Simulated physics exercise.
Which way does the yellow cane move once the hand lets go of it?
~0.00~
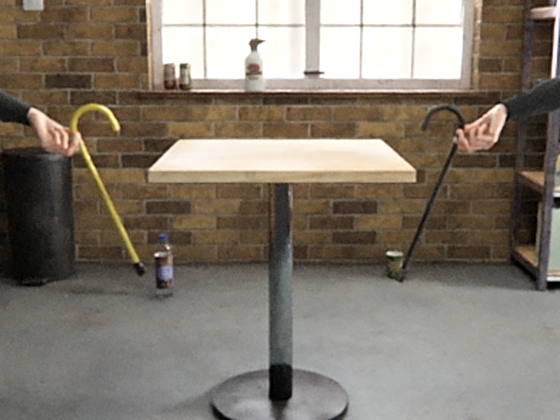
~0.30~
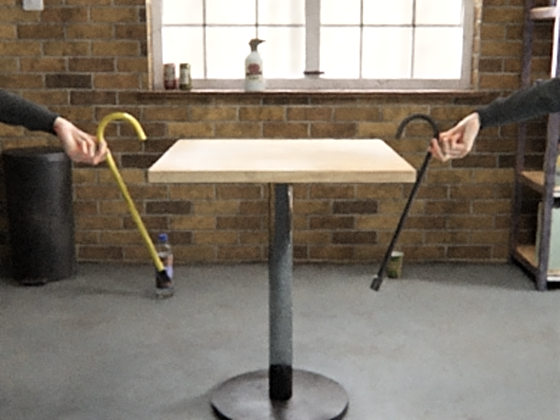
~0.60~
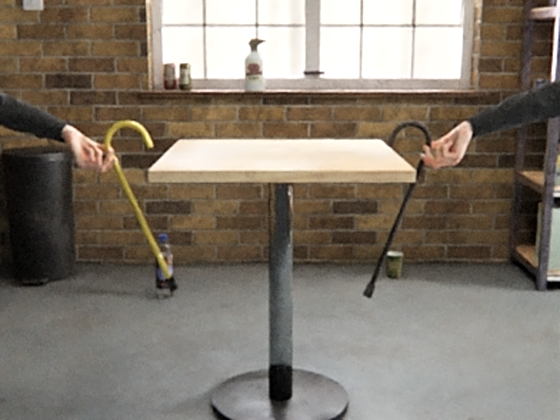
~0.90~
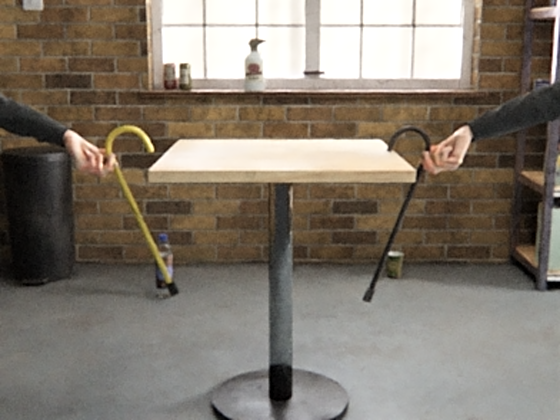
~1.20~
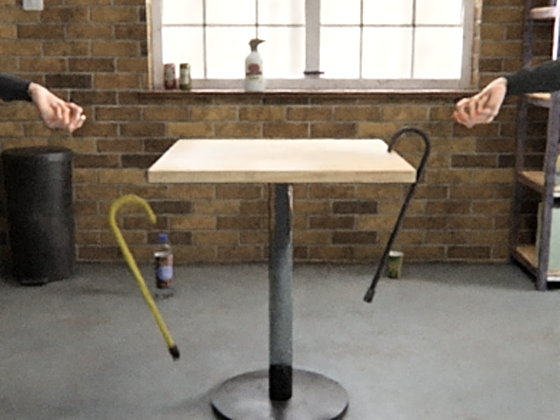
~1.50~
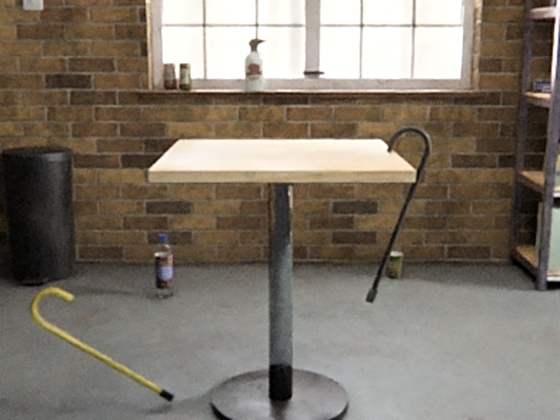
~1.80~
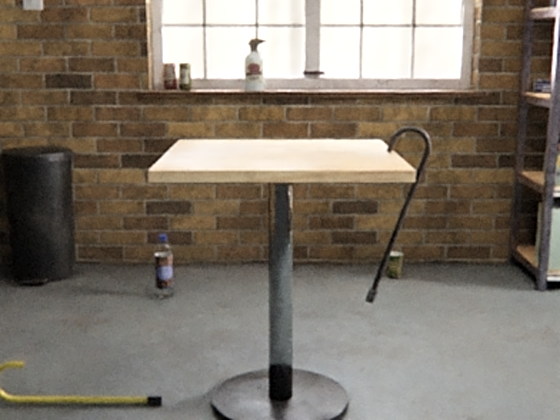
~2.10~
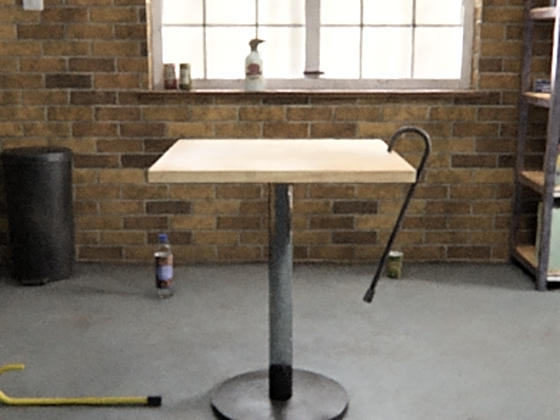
The yellow cane moves down, dropping beside the table to the floor.
